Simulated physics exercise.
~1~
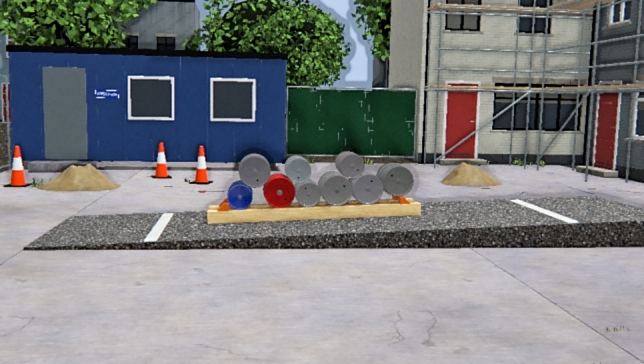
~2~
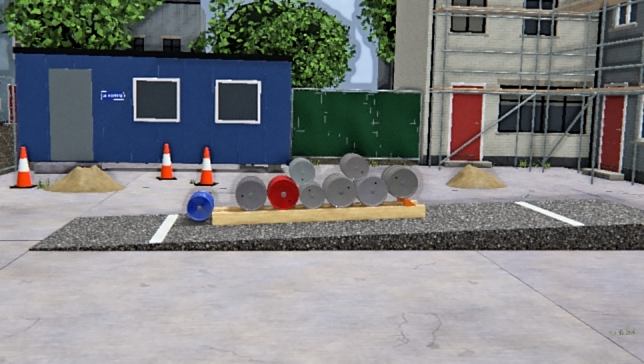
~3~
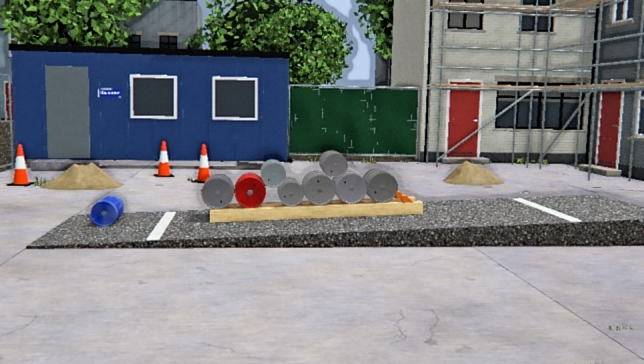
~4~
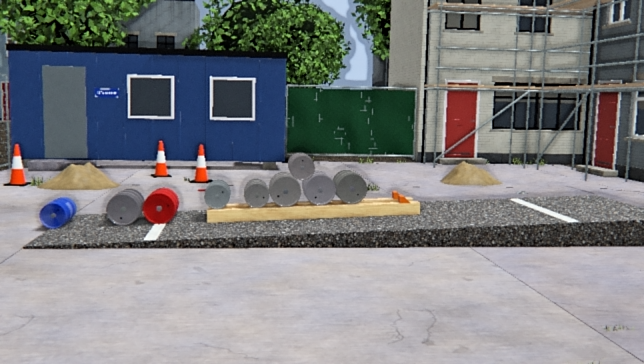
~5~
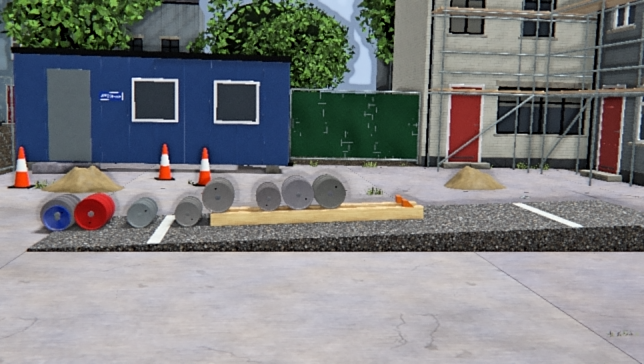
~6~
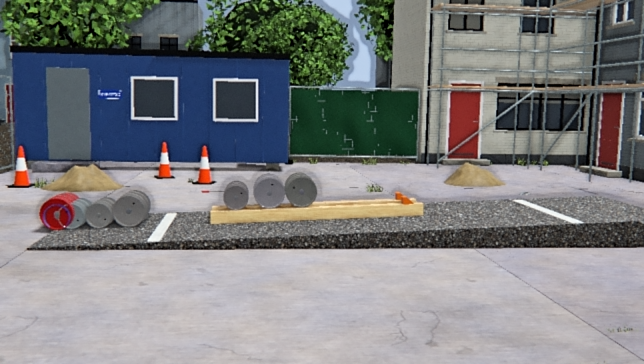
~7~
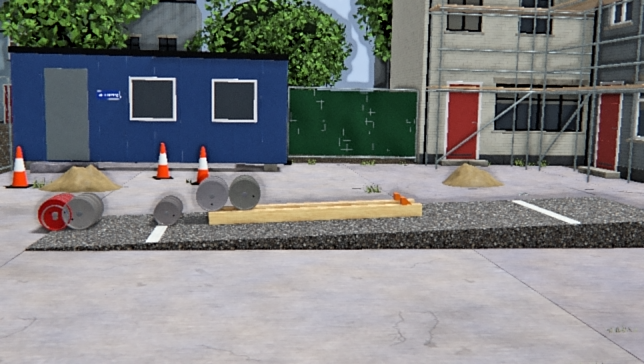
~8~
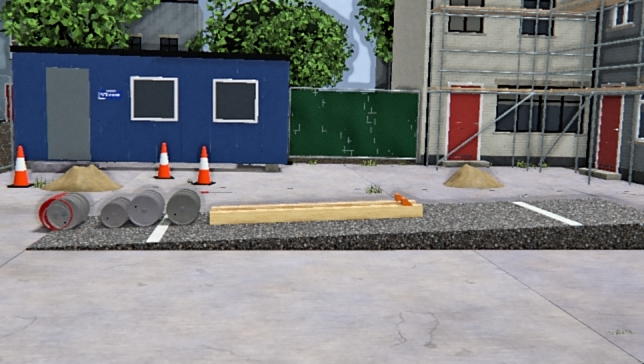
On a paved yard beside a blue cabin, drums stacked on timber bearers over a gravel pad roll off to the left, the blue one first, then the red and the grey ones, until the bearers are empty and the visible drums rest at the left, the red partly hidden.
